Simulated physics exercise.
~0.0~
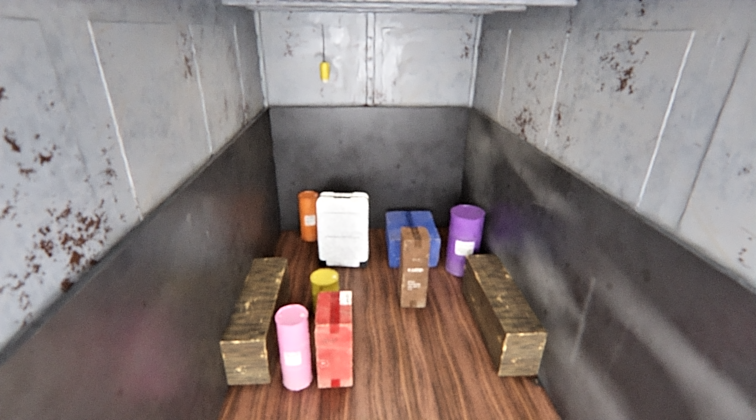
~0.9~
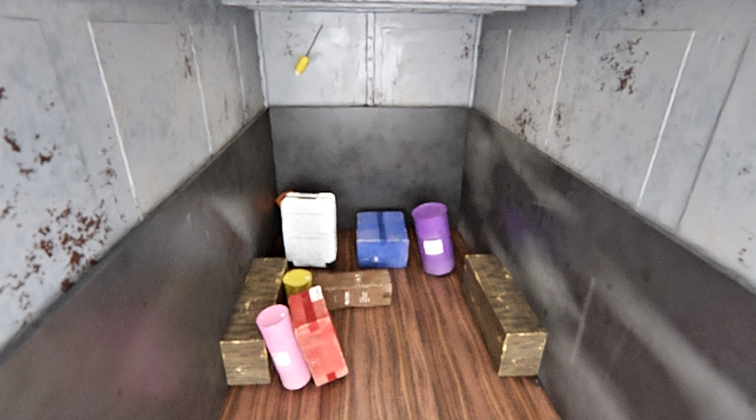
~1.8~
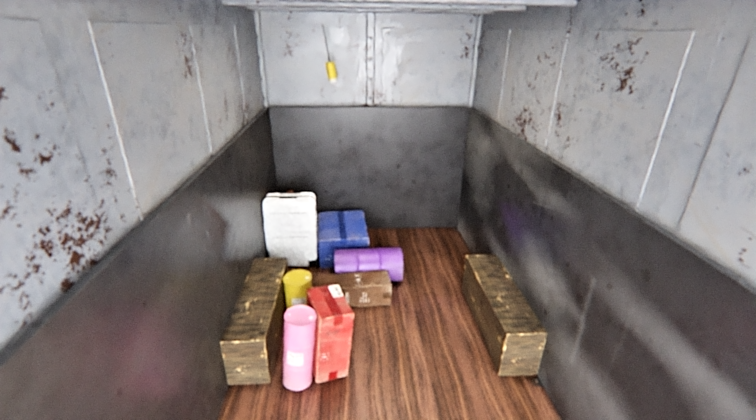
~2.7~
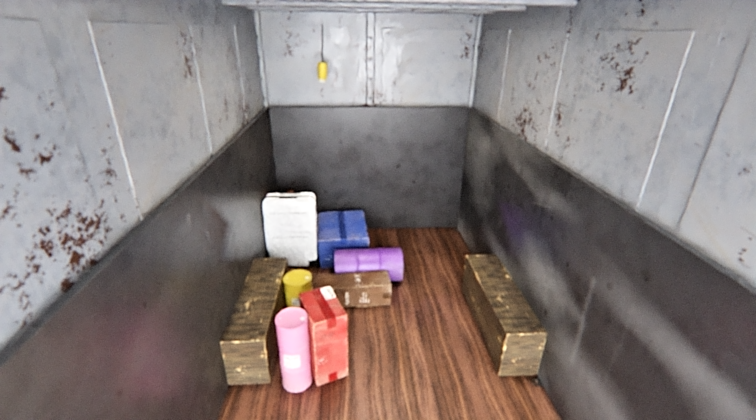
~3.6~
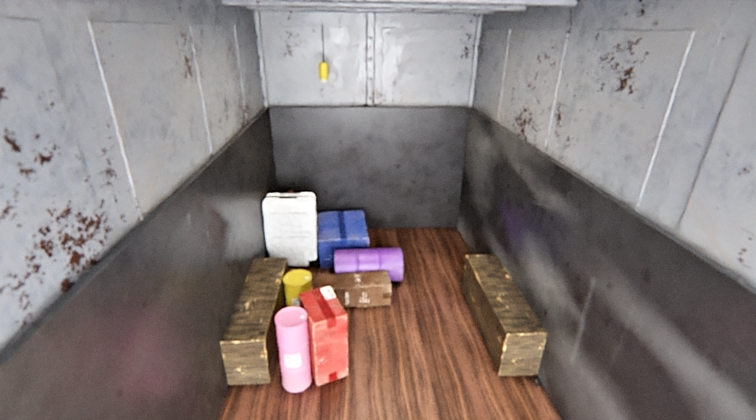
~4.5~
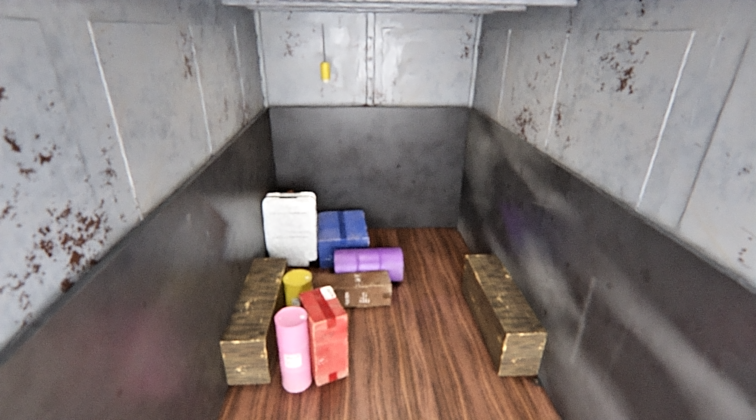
A hanging yellow lamp swings as boxes and canisters in a van's load bay shift left, the brown box toppling, then the purple drum leaning and falling onto its side. The white case and blue box slide left, and everything settles, the pink canister still upright beside the red box.
